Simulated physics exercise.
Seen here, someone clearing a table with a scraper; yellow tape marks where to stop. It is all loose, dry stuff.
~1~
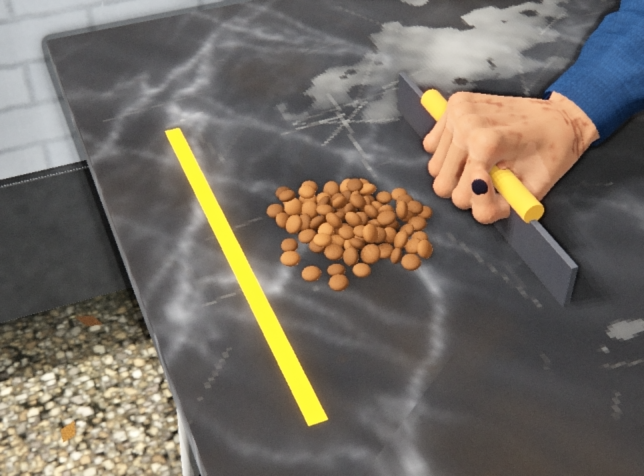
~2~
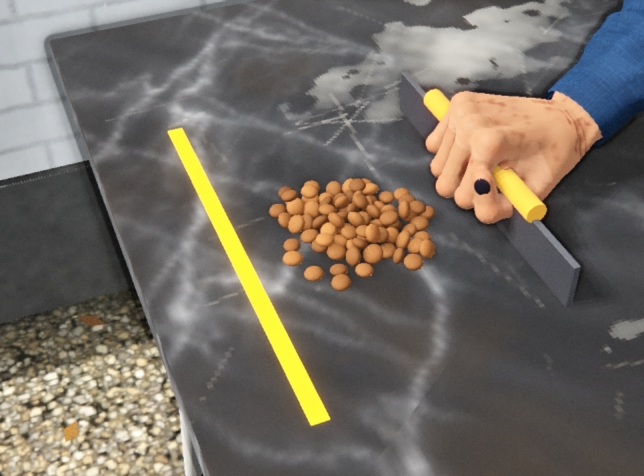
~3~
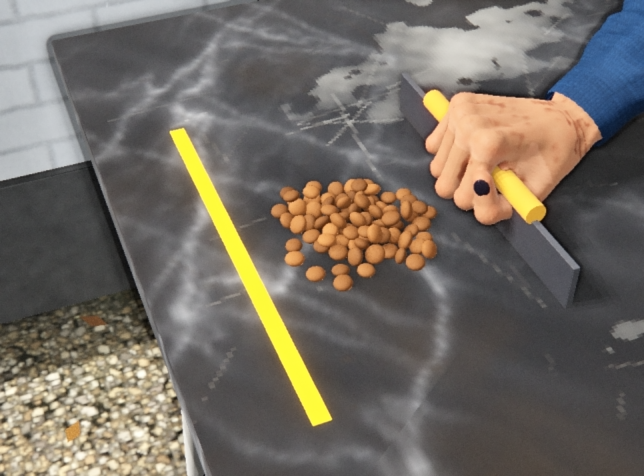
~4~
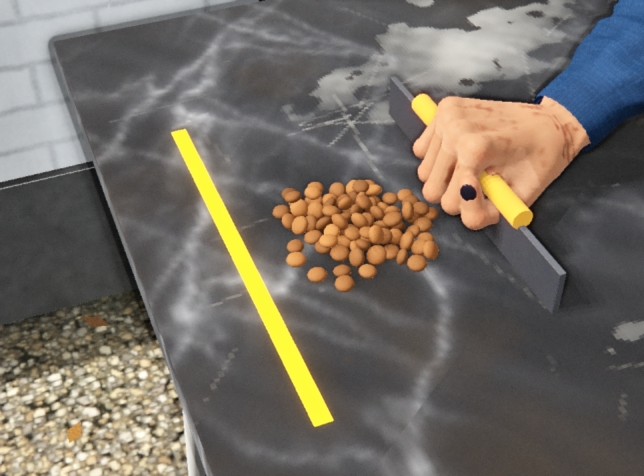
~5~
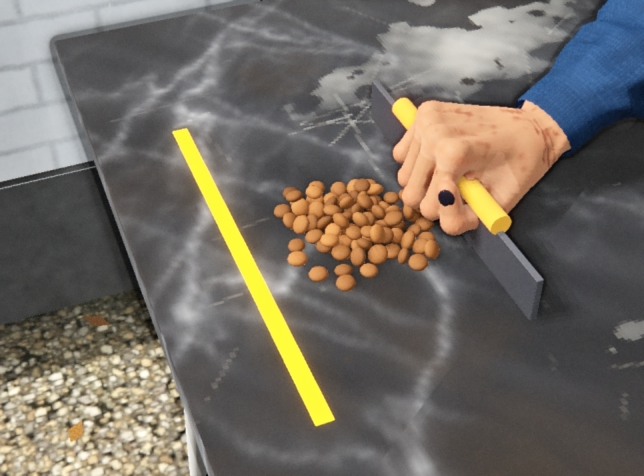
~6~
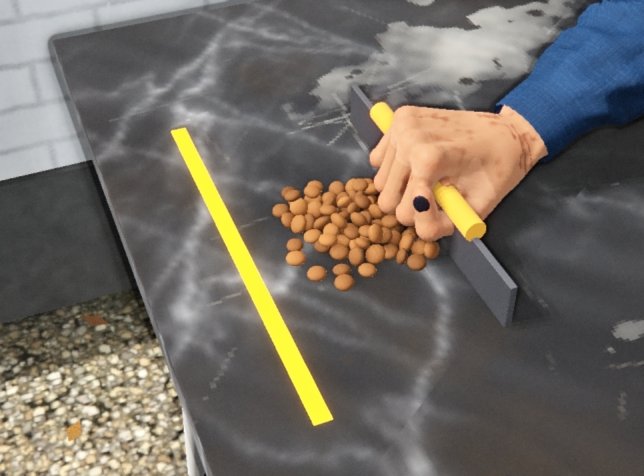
A hand holding a scraper rests, then slides it left against a heap of brown kibble.
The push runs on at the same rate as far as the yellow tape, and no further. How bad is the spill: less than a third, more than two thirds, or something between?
The floor gets under a third.
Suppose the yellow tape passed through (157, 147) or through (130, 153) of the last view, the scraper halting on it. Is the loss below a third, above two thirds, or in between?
One: One to two thirds. Two: Beyond two thirds.
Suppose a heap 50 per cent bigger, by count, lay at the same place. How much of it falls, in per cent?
It comes to 20 per cent or so.
Just after the last frame, scraper still moving, near (326, 198); heap all on the table, its front near (236, 271).
A moment on, scraper stopped at the yellow tape; heap just a few over the edge.
Further on, scraper stopped at the yellow tape; heap about a tenth over the edge.
When it is over, scraper stopped at the yellow tape; heap about a tenth over the edge.
